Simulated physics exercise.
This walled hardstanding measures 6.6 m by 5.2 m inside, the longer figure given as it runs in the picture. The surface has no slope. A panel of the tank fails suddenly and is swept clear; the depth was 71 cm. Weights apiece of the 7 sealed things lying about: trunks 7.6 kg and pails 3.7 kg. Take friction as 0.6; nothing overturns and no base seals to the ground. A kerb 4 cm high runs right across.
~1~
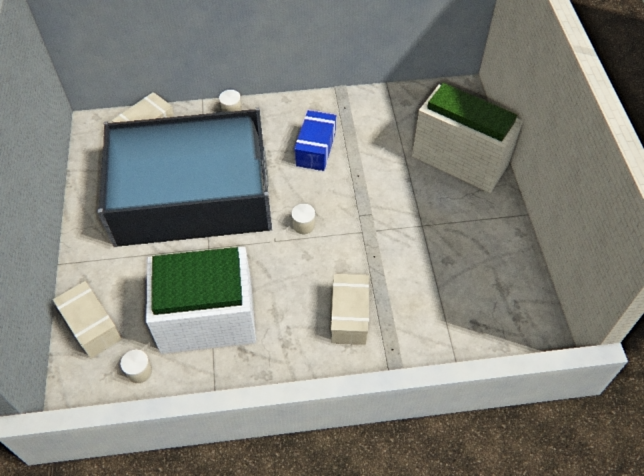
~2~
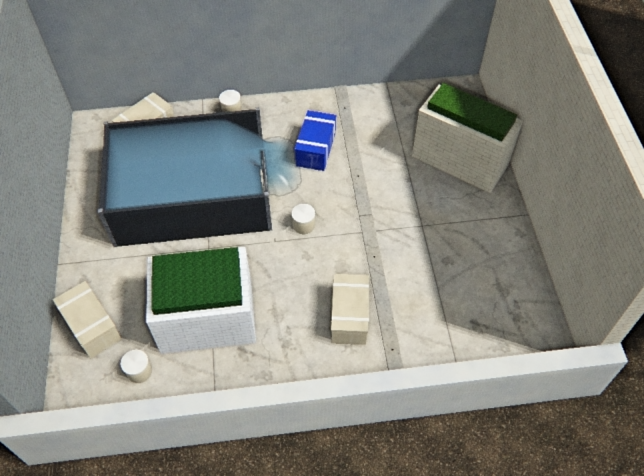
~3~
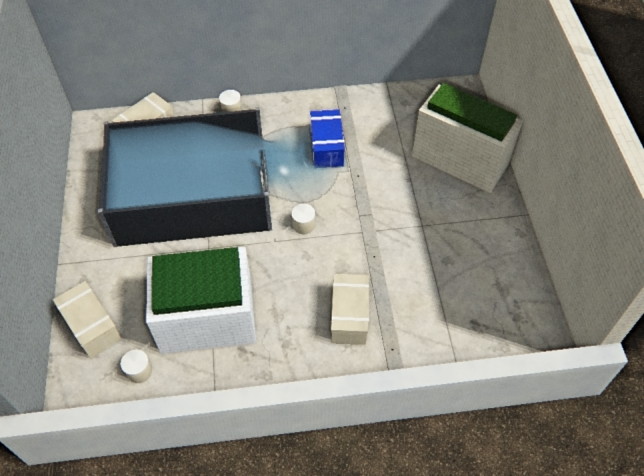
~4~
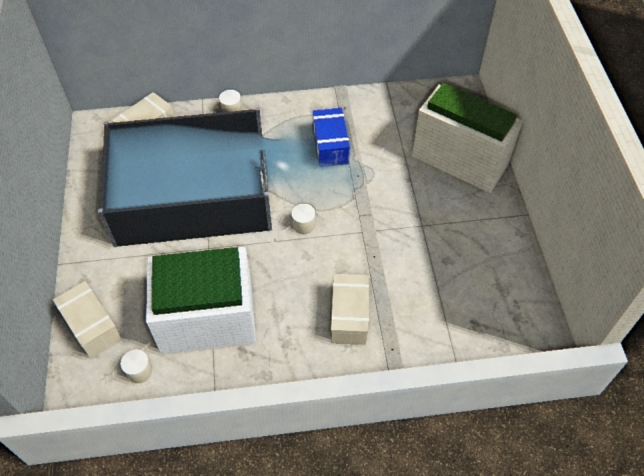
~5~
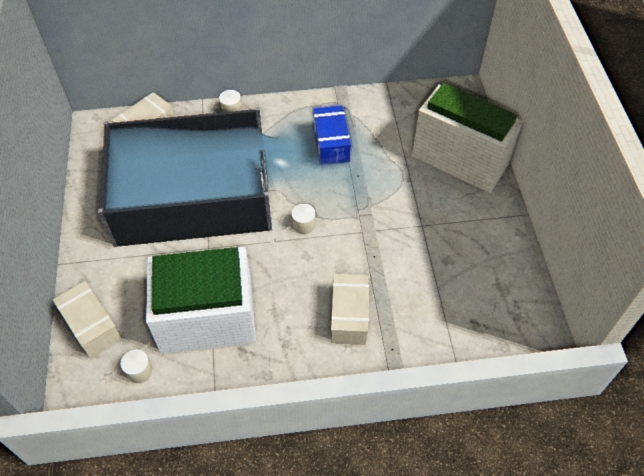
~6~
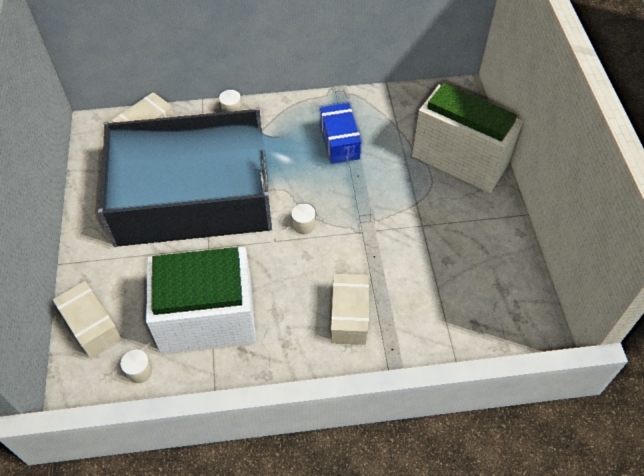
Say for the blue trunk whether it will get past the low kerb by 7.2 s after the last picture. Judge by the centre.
Blue trunk crosses.
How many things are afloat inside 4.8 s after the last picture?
2 of them.
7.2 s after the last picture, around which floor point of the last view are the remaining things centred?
Around (194, 217).
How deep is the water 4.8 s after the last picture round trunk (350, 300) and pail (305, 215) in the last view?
About 4 and 1 cm.
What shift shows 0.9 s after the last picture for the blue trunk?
About 200 cm.
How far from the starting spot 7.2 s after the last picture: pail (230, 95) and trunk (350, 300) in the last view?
In turn: 200 cm, 140 cm.
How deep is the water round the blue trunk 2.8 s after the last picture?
Roughly 27 cm.
Then, 0.9 s after the last picture the blue trunk is near (424, 92), 1.8 m from its start, afloat; 1 of 7 are over the mark; 1 afloat.
Then, 2.8 s after the last picture the blue trunk is near (472, 90), 2.4 m from its start, afloat; 1 of 7 are over the mark; 1 afloat.
Then, 4.8 s after the last picture the blue trunk is near (399, 85), 1.5 m from its start, afloat; 1 of 7 are over the mark; 2 afloat.
Then, 7.2 s after the last picture the blue trunk is near (378, 92), 1.2 m from its start, afloat; 1 of 7 are over the mark; 4 afloat.
